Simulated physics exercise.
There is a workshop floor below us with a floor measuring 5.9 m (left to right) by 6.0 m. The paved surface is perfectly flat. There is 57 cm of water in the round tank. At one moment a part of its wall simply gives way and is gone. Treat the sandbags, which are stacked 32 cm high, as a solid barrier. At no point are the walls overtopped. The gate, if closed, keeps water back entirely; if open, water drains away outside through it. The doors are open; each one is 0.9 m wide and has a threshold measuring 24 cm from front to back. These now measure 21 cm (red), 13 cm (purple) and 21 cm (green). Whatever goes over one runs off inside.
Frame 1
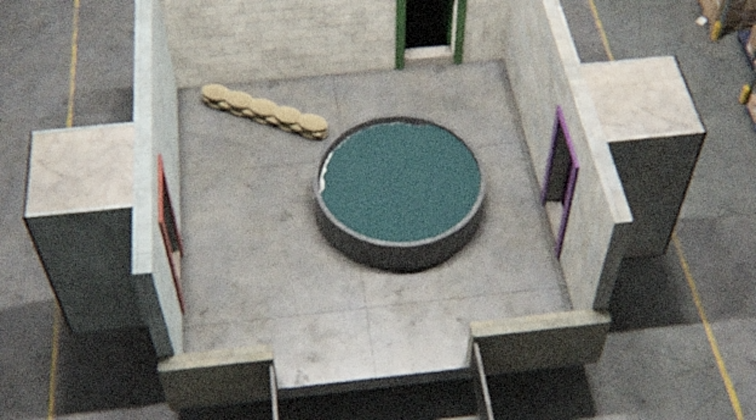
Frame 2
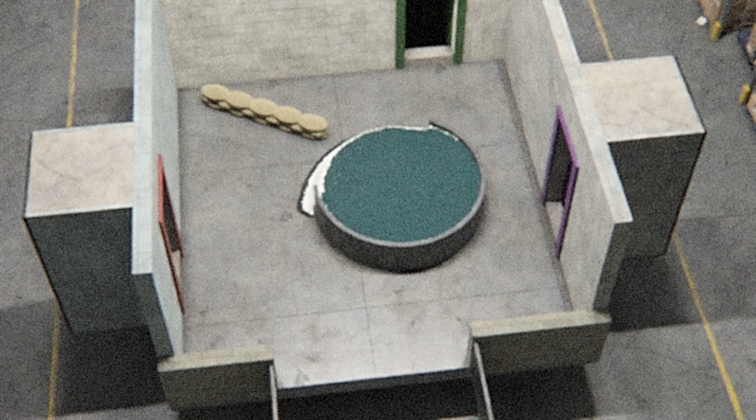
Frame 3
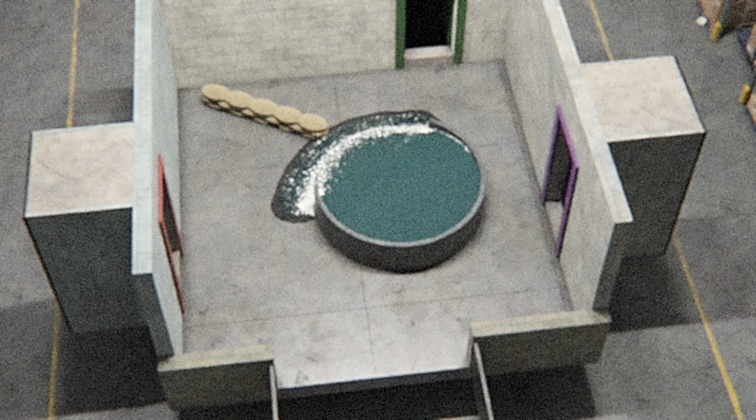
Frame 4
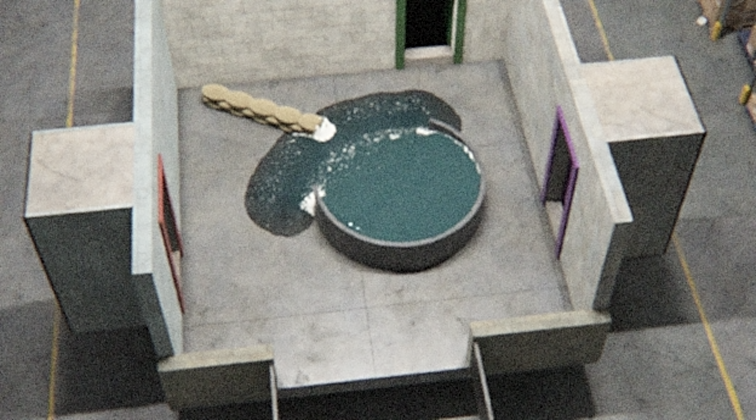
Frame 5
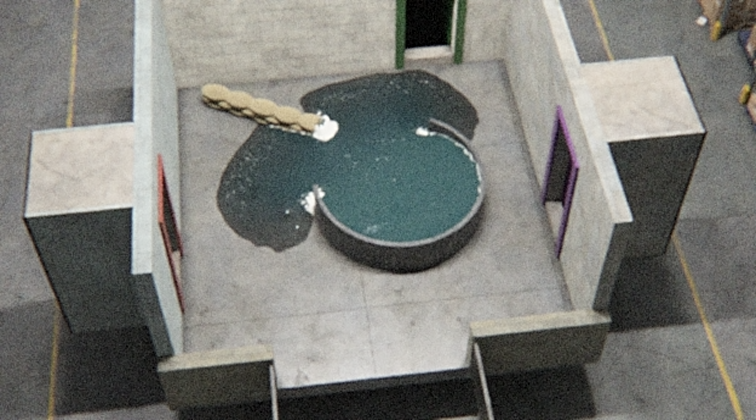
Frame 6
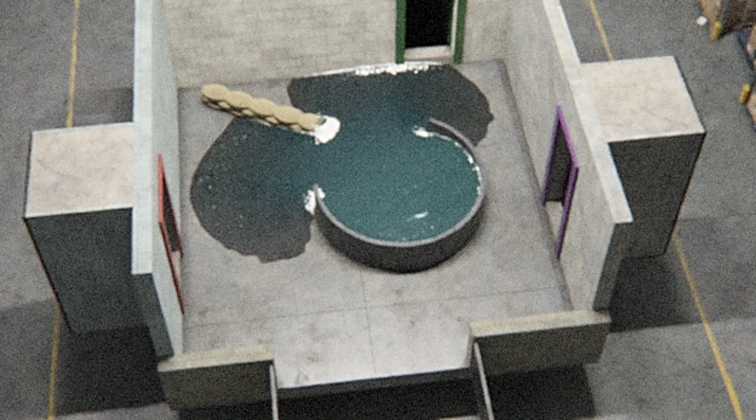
The footage shows a round tank of teal water in a walled enclosure; part of its far-left side disappears, and water pours out, meets a row of sandbags, and spreads around their near end to the green door.
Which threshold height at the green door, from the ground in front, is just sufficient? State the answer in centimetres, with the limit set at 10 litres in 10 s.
Just about 19 cm.
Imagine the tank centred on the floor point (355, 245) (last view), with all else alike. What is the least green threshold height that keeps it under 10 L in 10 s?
12.0 cm, give or take.
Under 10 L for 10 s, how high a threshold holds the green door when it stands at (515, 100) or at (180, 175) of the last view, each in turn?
18 and 24 cm.
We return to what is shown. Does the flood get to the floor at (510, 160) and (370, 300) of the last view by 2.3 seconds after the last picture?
Spot one: Awash, spot two: Bone dry.
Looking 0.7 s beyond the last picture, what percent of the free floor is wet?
Around 40 per cent of the free floor.
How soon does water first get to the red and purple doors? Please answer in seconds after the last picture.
Red: 0.8 s; purple: 2.8 s.
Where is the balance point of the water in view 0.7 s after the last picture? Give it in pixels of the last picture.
(361, 167) or so.
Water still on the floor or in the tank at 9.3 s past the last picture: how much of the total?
Water still present: Approx. 86 %.
Then, 0.7 s after the last picture water covers 40 % of the floor, deepest (40 cm) near (360, 73); 21 cm at the green door, 1 litre in over its 21 cm threshold.
Then, 2.3 s after the last picture water covers 55 % of the floor, deepest (40 cm) near (249, 83); 15 cm at the green door, 3 litres in over its 21 cm threshold.
Then, 9.3 s after the last picture water covers 95 % of the floor, deepest (12 cm) near (393, 279); 8 cm at the green door, 3 litres in over its 21 cm threshold.
At the green door as built, the water peaked near 21 cm, 0.5 s after the last picture.
Run again over the same 10 s with other heights there, 16 litres in over 17 cm, 1 litre over 23 cm. The limit of 10 litres is kept from about 19 cm up.
